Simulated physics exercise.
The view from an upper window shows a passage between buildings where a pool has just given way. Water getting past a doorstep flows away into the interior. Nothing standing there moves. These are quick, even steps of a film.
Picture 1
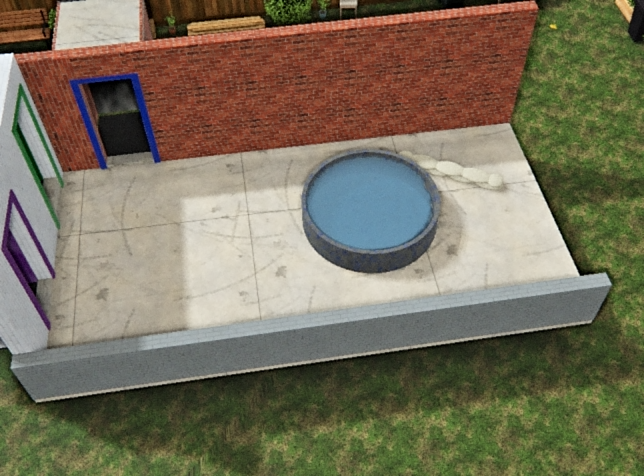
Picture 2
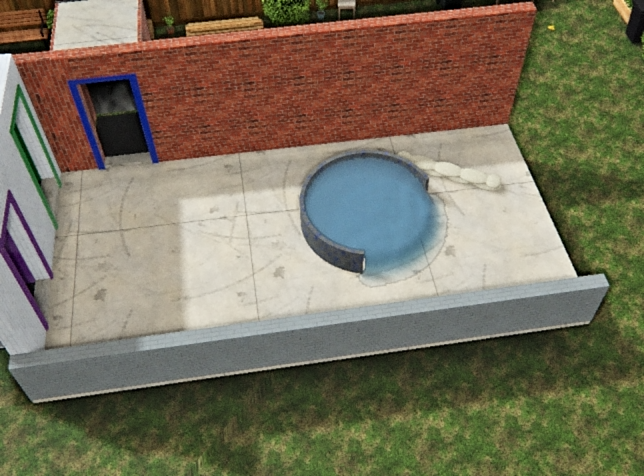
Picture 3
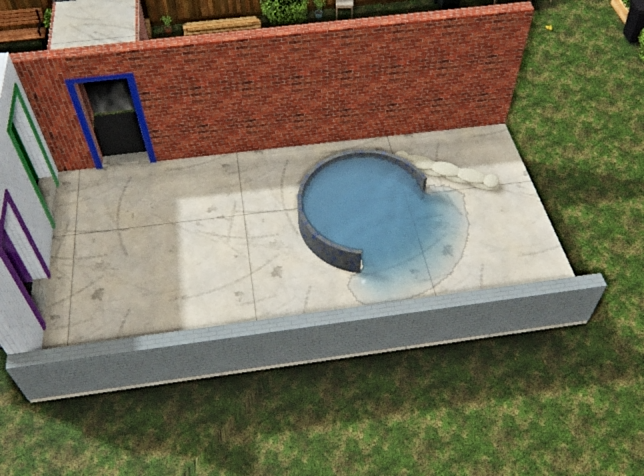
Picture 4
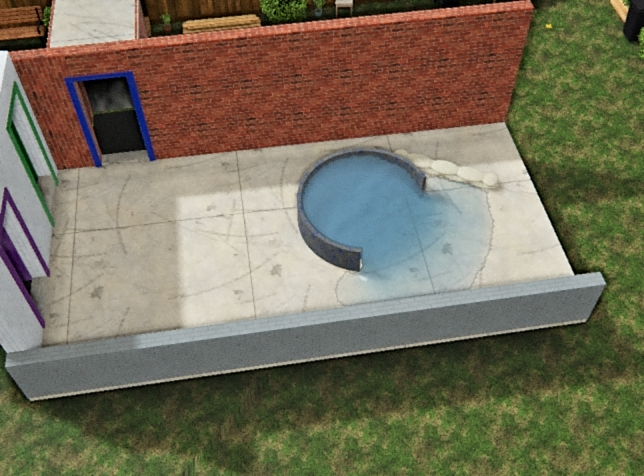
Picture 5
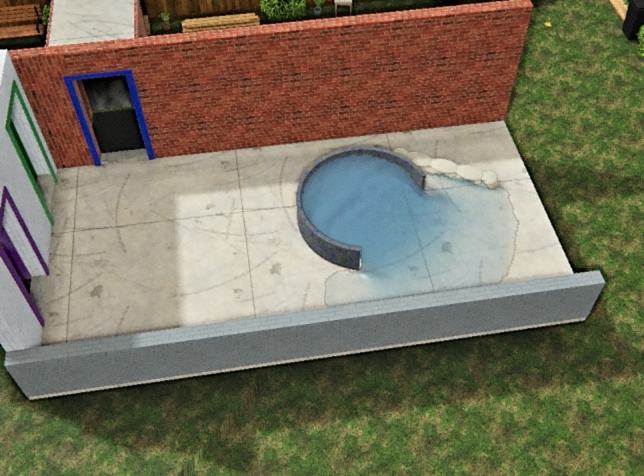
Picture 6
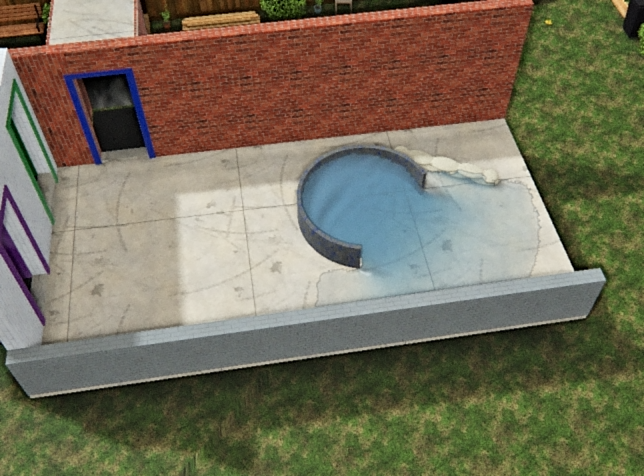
Round pool on a walled concrete patio losing its front right side, blue water pouring out and spreading rightward across the slabs.
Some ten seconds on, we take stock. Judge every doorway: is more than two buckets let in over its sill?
The purple door never exceeds two buckets, the blue door never exceeds two buckets, the green door never exceeds two buckets.
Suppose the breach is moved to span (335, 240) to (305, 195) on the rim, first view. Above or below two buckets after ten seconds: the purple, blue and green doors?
Taking them in turn, the purple door tops the limit, the blue door tops the limit and the green door falls short.
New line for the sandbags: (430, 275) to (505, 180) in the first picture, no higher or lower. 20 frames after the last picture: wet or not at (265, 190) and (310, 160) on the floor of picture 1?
I'd say left untouched for the first, left untouched for the second.
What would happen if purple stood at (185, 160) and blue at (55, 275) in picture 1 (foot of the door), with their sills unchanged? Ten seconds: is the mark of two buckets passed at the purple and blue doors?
Then: The purple one falls short, the blue one falls short.
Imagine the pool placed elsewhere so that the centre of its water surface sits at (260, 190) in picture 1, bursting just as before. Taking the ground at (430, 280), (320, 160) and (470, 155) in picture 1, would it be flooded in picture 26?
I'd say swamped for the first, still dry for the second and still dry for the third.
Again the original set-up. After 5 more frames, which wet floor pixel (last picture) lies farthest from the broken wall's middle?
By then the tip should be at about (273, 338).
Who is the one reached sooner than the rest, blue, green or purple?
That's the purple one.
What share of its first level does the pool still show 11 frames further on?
Near 34 in a hundred.
A moment on, water covers 25 % of the floor; the purple door not reached, the blue door not reached, the green door not reached.
Next, water covers 30 % of the floor; the purple door not reached, the blue door not reached, the green door not reached.
Then, water covers 40 % of the floor; the purple door not reached, the blue door not reached, the green door not reached.
Later, water covers 50 % of the floor; the purple door not reached, the blue door not reached, the green door not reached.
In the end, water covers 30 % of the floor; the purple door wet at the sill, nothing in, the blue door not reached, the green door not reached.
